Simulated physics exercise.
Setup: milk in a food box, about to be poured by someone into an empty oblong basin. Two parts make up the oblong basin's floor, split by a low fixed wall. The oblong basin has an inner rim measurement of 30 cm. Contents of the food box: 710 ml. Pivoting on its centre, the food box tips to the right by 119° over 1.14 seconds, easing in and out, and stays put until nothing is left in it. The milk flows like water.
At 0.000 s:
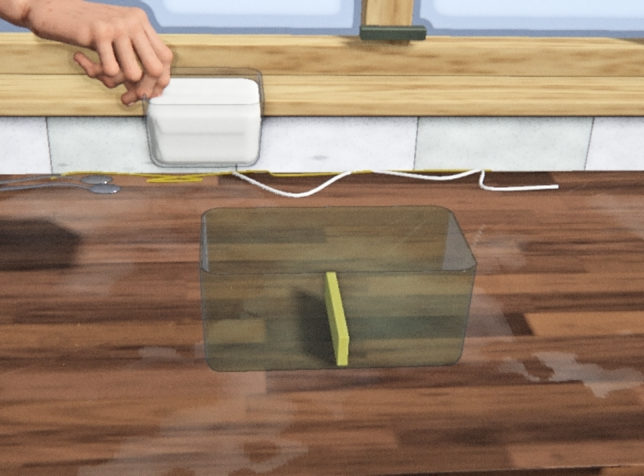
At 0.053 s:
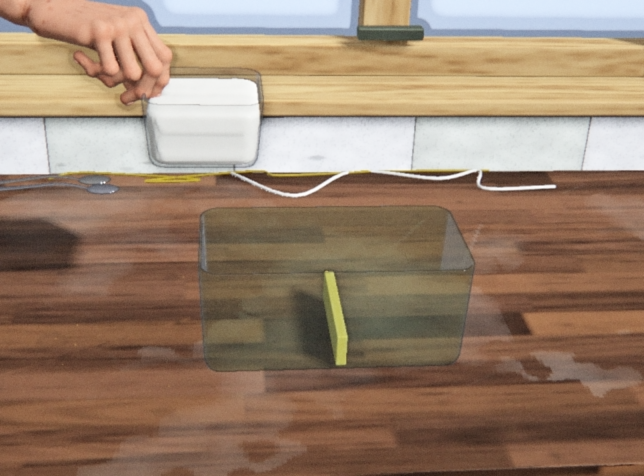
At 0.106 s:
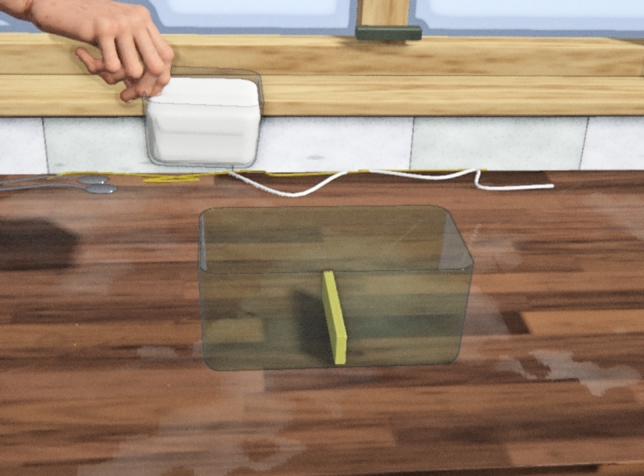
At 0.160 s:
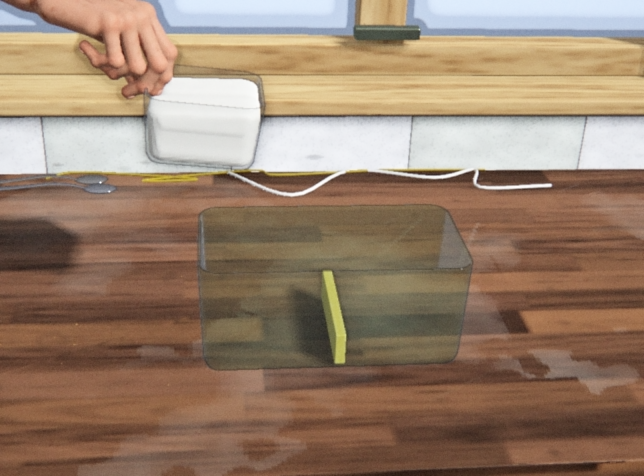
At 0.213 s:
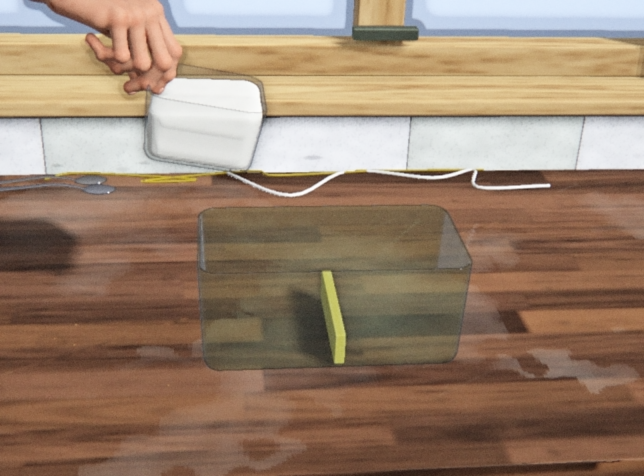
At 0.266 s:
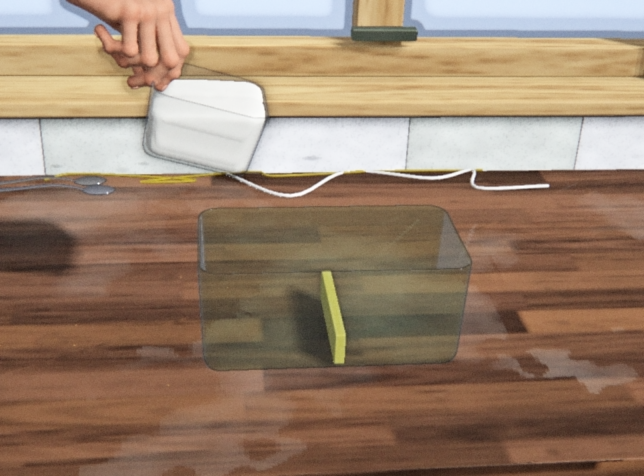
At first, a hand holds a clear food box of milk upright above and behind an empty oblong basin, which has a low yellow wall dividing its floor in two. The box then tilts gradually to the right, turning slightly further by the end, while the basin stays still.
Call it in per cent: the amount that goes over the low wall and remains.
I would put it at about 41 per cent.
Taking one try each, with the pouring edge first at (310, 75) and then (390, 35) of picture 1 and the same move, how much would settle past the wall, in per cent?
I'd say 75 percent on the first go, 70 percent on the next.
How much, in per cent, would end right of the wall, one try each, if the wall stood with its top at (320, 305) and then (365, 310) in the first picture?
Some 60 in a hundred, then some 15 in a hundred.
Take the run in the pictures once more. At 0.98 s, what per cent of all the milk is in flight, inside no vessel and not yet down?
Roughly 7 %.
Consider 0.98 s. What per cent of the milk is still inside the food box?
Close to 3 percent of the total.
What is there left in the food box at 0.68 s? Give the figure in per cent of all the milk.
Remaining: Near 38 % of the total.
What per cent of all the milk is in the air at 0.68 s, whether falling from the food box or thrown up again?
Close to 38 per cent, I'd say.
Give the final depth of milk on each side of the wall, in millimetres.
Some 18 mm on the left and 14 mm on the right.
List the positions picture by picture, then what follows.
It leans 0°; its right rim is at (262, 88); the milk meets the walls at (149, 94) and (259, 95); the oblong basin's rim runs from (202, 241) to (463, 238); the wall's top is at (337, 304), in the first frame.
It leans 1°; its right rim is at (261, 88); the milk meets the walls at (148, 94) and (258, 95), in the second frame.
It leans 3°; its right rim is at (261, 90); the milk meets the walls at (149, 94) and (258, 95), in the third frame.
It leans 6°; its right rim is at (262, 93); the milk meets the walls at (150, 93) and (259, 95), in the fourth frame.
It leans 10°; its right rim is at (263, 98); the milk meets the walls at (151, 94) and (261, 96), in the fifth frame.
It leans 15°; its right rim is at (265, 104); the milk meets the walls at (152, 95) and (264, 98), in the sixth frame.
After 0.68 s the tilt is 77° and 39 per cent is still to pour, 14 is left of the wall and 9 right of it.
After 0.98 s the tilt is 113° and 3 per cent is still to pour, 51 is left of the wall and 40 right of it.
After 1.30 s the tilt is 119° and 0 per cent is still to pour, 58 is left of the wall and 41 right of it.
After 1.64 s the tilt is 119° and 0 per cent is still to pour, 58 is left of the wall and 41 right of it.
In the end 58 per cent lies left of the wall, 41 right of it and 1 outside.
